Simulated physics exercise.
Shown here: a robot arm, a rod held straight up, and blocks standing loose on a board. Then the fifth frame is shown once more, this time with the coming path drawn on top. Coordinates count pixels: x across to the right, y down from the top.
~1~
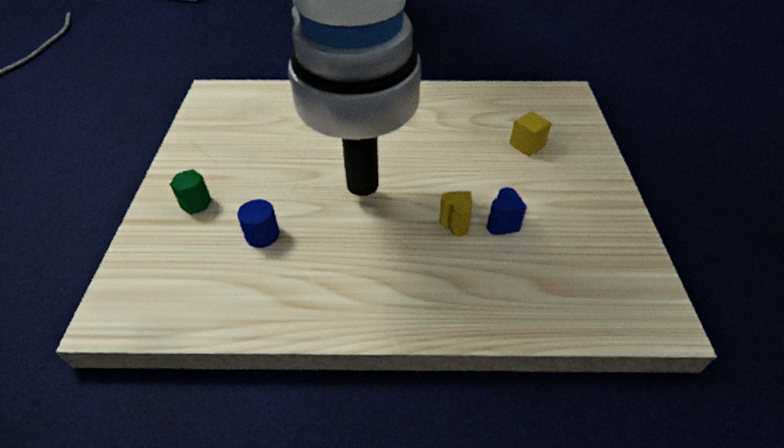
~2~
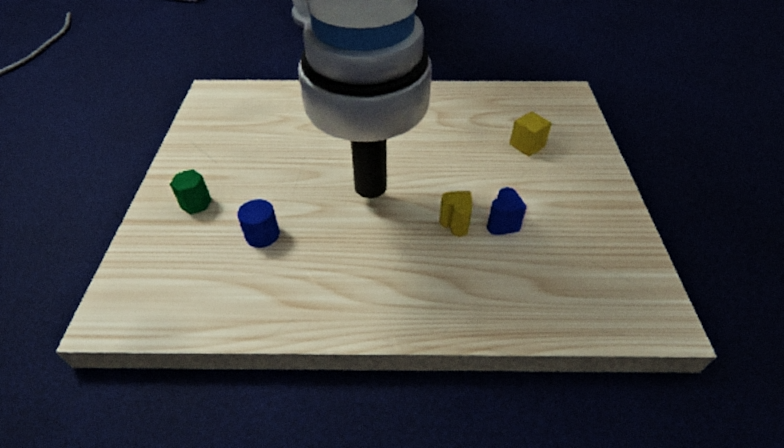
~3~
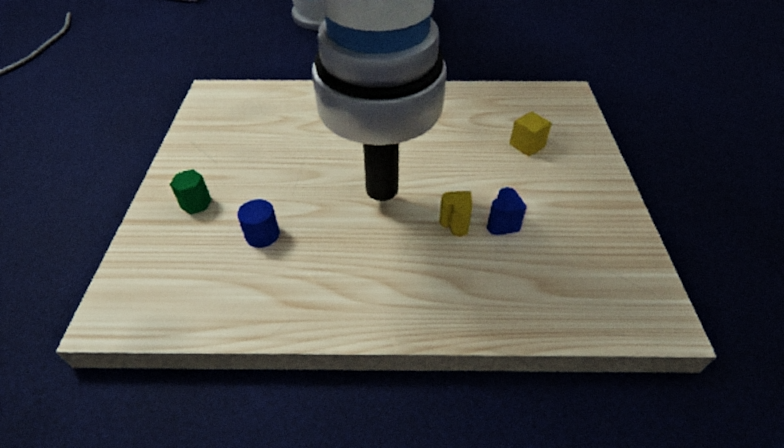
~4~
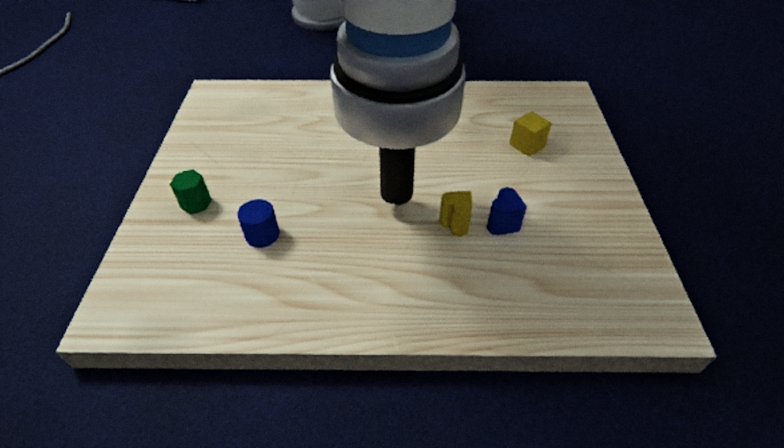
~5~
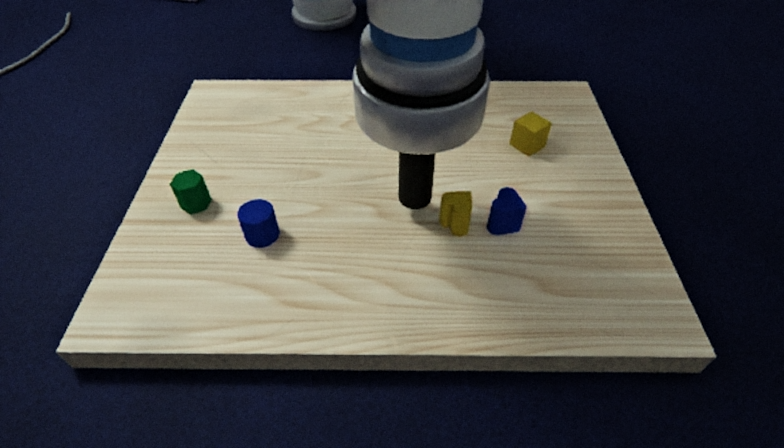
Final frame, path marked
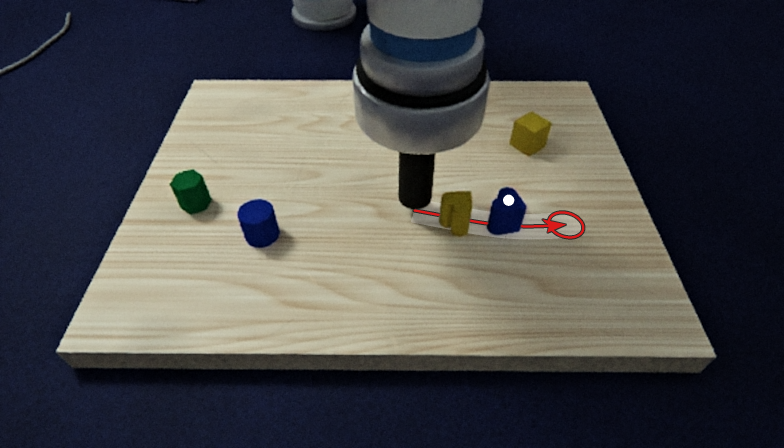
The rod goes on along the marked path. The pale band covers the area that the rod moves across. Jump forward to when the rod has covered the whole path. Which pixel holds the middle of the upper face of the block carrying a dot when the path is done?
The block carrying a dot ends near (593, 222).
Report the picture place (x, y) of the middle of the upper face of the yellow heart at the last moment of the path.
It comes to (522, 225).
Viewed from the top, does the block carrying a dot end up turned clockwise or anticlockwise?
Looking down, my answer is that the block carrying a dot rotates clockwise.
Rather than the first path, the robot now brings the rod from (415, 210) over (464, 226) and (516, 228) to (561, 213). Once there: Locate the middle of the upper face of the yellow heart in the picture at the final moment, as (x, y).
I'd place it at (539, 228), taking the centre of its top.
Drawn move, from (415, 210) over (489, 224) to (566, 225); the dot is on the blue heart.
On the path given first. One third of the way, rod (466, 207); yellow heart (496, 214), turned 35° clockwise; blue heart (522, 204), turned 55° anticlockwise.
Two thirds of the way, rod (519, 214); yellow heart (522, 225); blue heart (557, 212), turned 35° anticlockwise.
At the end, rod (571, 212); yellow heart (522, 225), turned 135° clockwise; blue heart (593, 222), turned 40° clockwise.
